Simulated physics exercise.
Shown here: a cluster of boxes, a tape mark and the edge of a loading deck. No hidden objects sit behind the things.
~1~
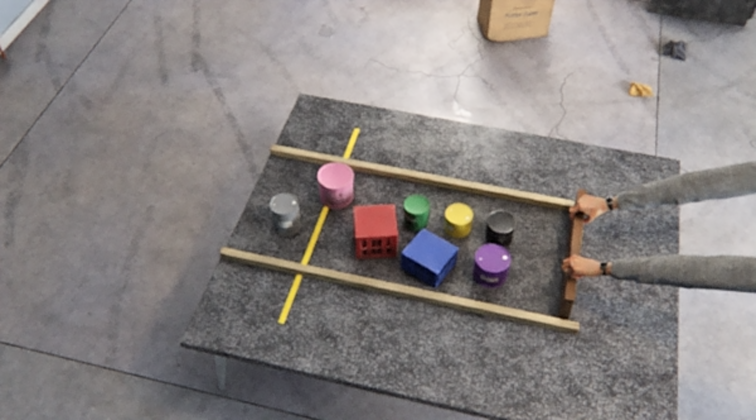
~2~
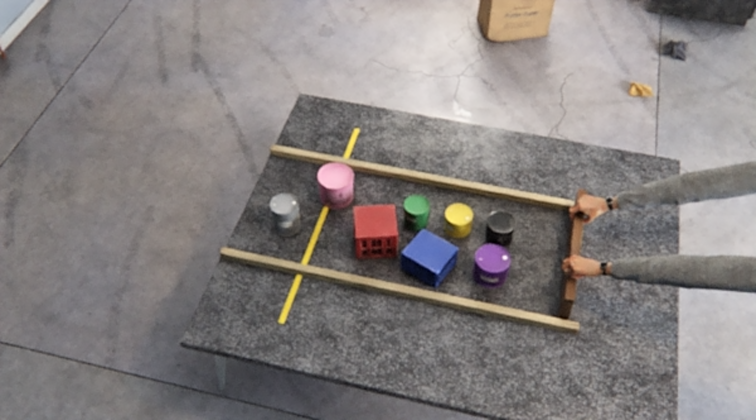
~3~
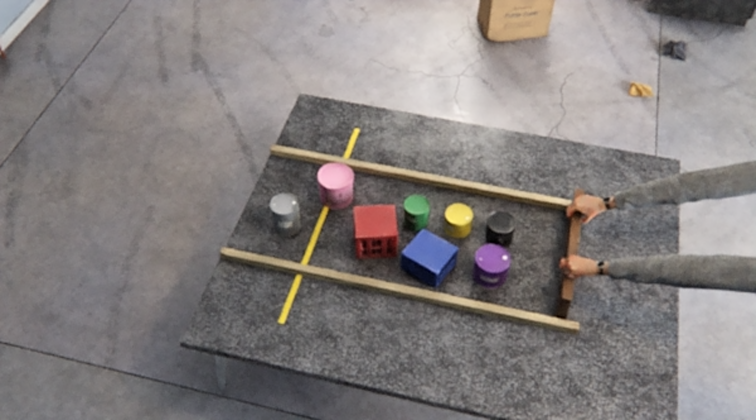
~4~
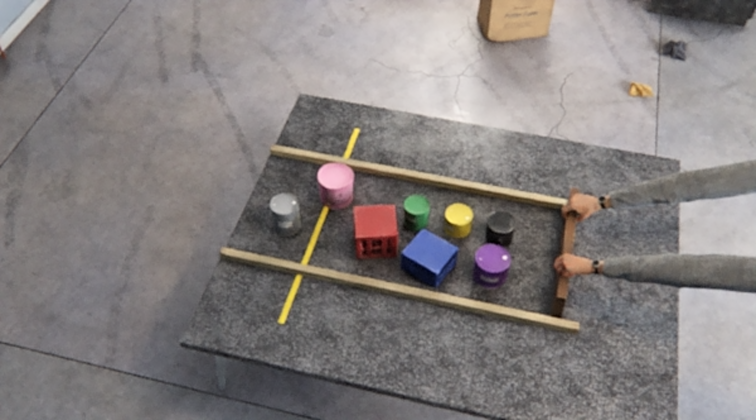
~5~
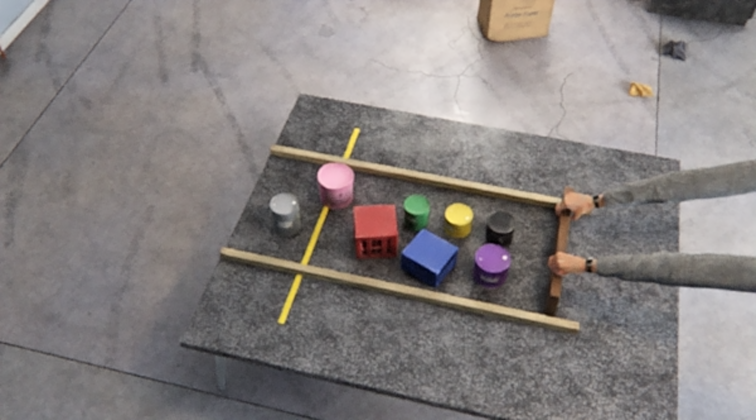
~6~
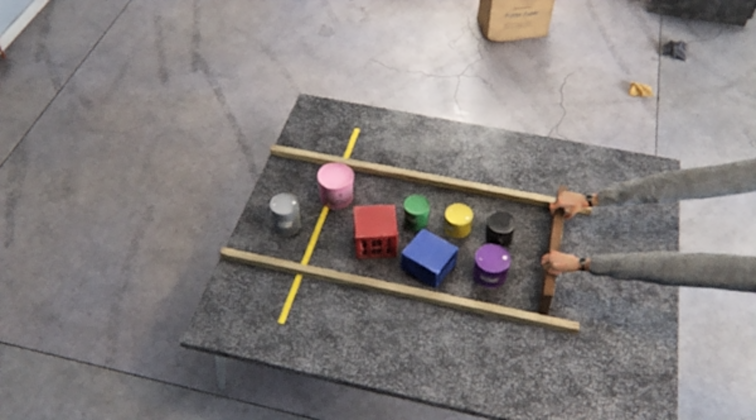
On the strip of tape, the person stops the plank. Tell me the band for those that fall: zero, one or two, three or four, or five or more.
Just one or two fall.
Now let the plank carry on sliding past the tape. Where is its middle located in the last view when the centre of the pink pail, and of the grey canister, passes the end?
The pink pail puts it at (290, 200), the grey canister at (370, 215).
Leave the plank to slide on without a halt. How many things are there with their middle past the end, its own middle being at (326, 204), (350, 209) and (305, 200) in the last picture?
The counts are 2, 1 and 2, in that order.
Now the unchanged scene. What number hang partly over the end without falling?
The overhang total is 0.
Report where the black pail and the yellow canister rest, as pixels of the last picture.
Final spots - black pail (319, 184), yellow canister (310, 167).
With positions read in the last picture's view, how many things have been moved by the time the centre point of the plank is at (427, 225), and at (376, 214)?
In order, the tallies are 6 and 8.
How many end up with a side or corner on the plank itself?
The count is 3.
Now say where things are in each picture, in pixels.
In the first picture, grey canister (286, 215); pink pail (336, 186); red crate (375, 232); plank (573, 253); tape (323, 216).
In the second picture, pink pail (336, 186); plank (573, 253).
In the third picture, red crate (375, 232); blue crate (429, 258).
In the fourth picture, grey canister (286, 215); black pail (500, 229).
In the fifth picture, pink pail (336, 186); yellow canister (458, 221).
In the sixth picture, grey canister (286, 215); pink pail (336, 186); red crate (375, 232); plank (553, 249); tape (323, 216).
A little later, none off yet; grey canister at rest near (286, 215); pink pail at rest near (336, 186); red crate shifted a little near (356, 228).
When it is over, the number that fall off is one or two; down, red crate and grey canister.
